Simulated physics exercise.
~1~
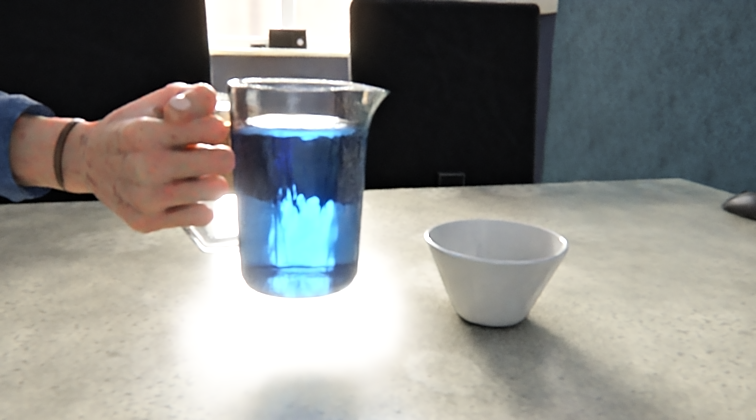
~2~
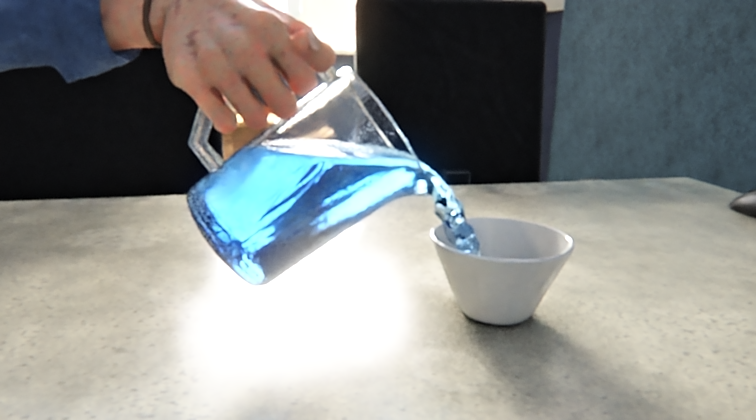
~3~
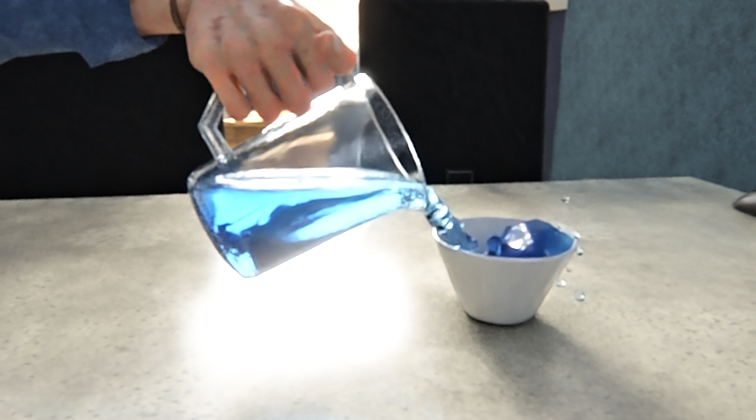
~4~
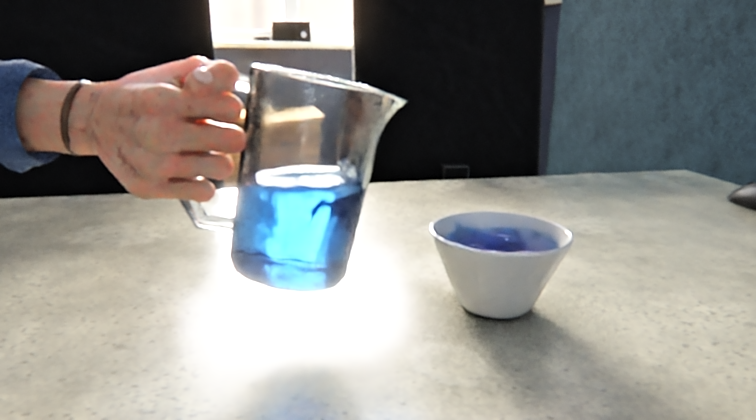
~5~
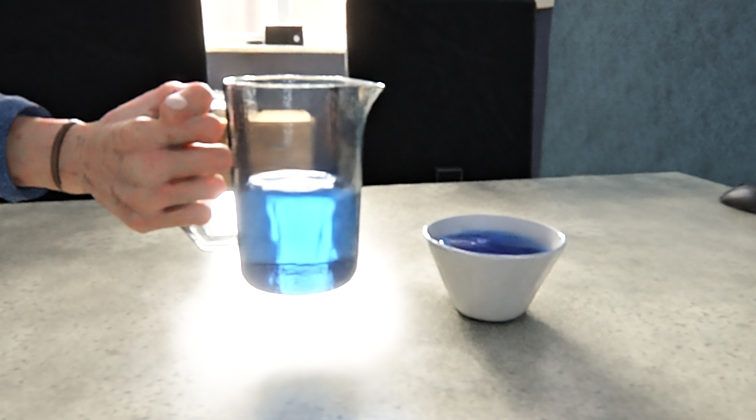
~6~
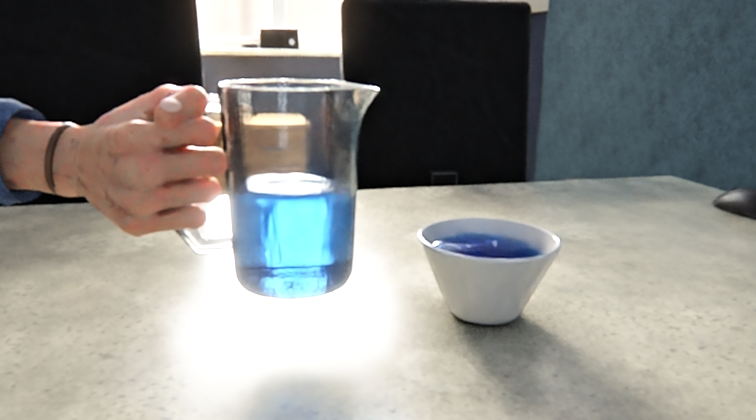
A hand held a clear glass jug of blue liquid above a table, tipped it to the right and poured into a small white cup, splashing a few drops, then brought it upright, leaving the cup nearly full and the jug partly full.
